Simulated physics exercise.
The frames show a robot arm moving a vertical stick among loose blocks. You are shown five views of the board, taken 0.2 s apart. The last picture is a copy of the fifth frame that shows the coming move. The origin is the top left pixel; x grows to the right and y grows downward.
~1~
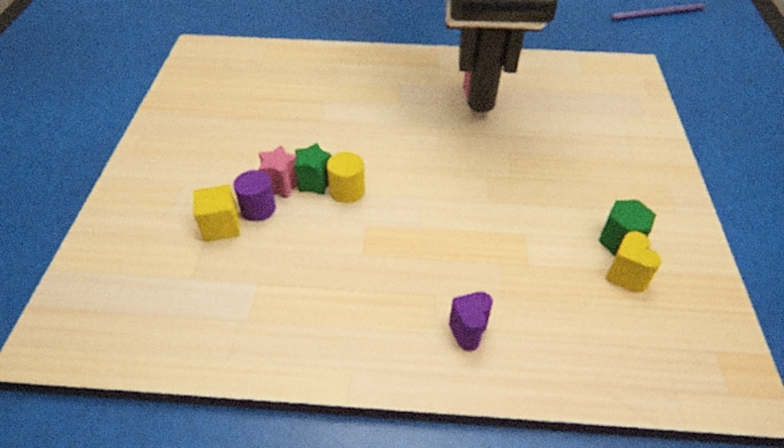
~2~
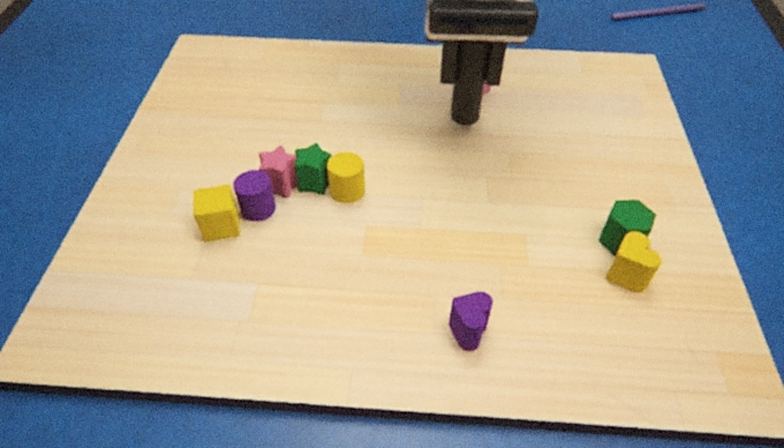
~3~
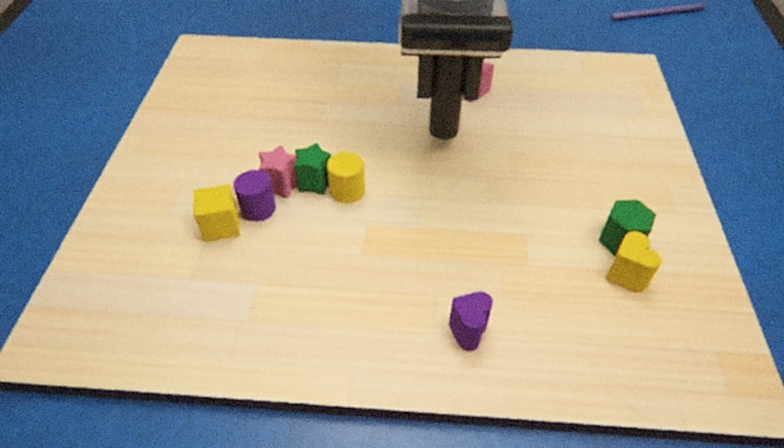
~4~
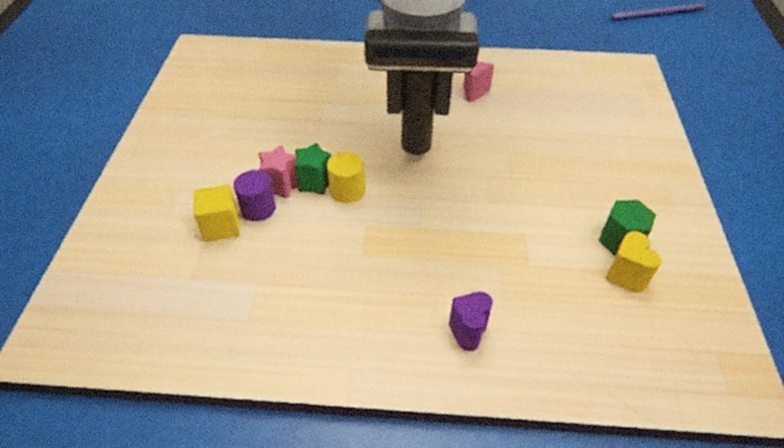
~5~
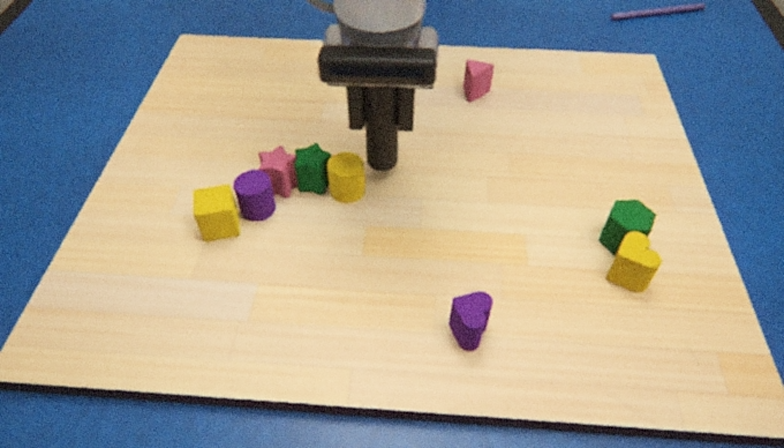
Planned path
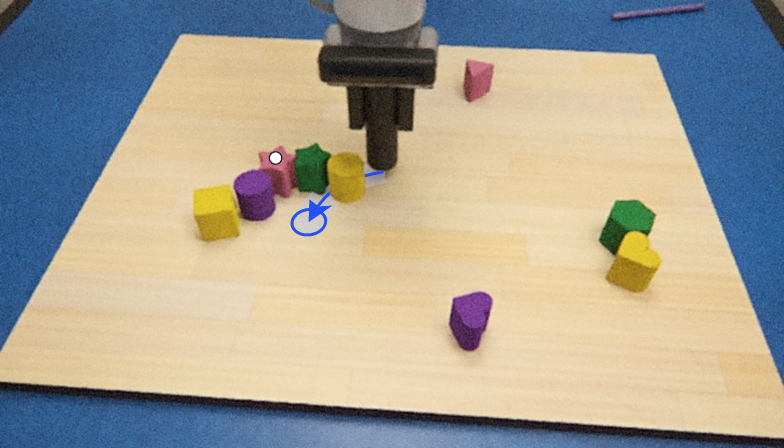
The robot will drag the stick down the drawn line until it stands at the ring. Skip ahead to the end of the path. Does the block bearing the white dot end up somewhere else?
That would be a yes.
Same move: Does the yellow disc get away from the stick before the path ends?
No
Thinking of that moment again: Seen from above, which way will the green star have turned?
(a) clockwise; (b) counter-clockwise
Answer: A.
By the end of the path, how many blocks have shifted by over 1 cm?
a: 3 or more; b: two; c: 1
That would be a.
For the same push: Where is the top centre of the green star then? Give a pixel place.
That would be at about pixel (291, 163).
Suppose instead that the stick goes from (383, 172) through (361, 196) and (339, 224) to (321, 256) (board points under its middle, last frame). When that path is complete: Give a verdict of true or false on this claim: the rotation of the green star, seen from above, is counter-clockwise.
False
Path on the board, from (383, 172) over (351, 180) and (325, 198) to (309, 222); the dot is on the pink star.
What follows on the original path. One third of the way, stick (350, 169); yellow disc (328, 174).
Two thirds of the way, stick (324, 187); pink star (263, 154), turned 15° anticlockwise; green star (293, 162), turned 65° clockwise; yellow disc (308, 196).
At the end, stick (307, 211); purple disc in place; pink star (263, 154), turned 15° anticlockwise; green star (291, 163), turned 80° clockwise; yellow disc (293, 223).
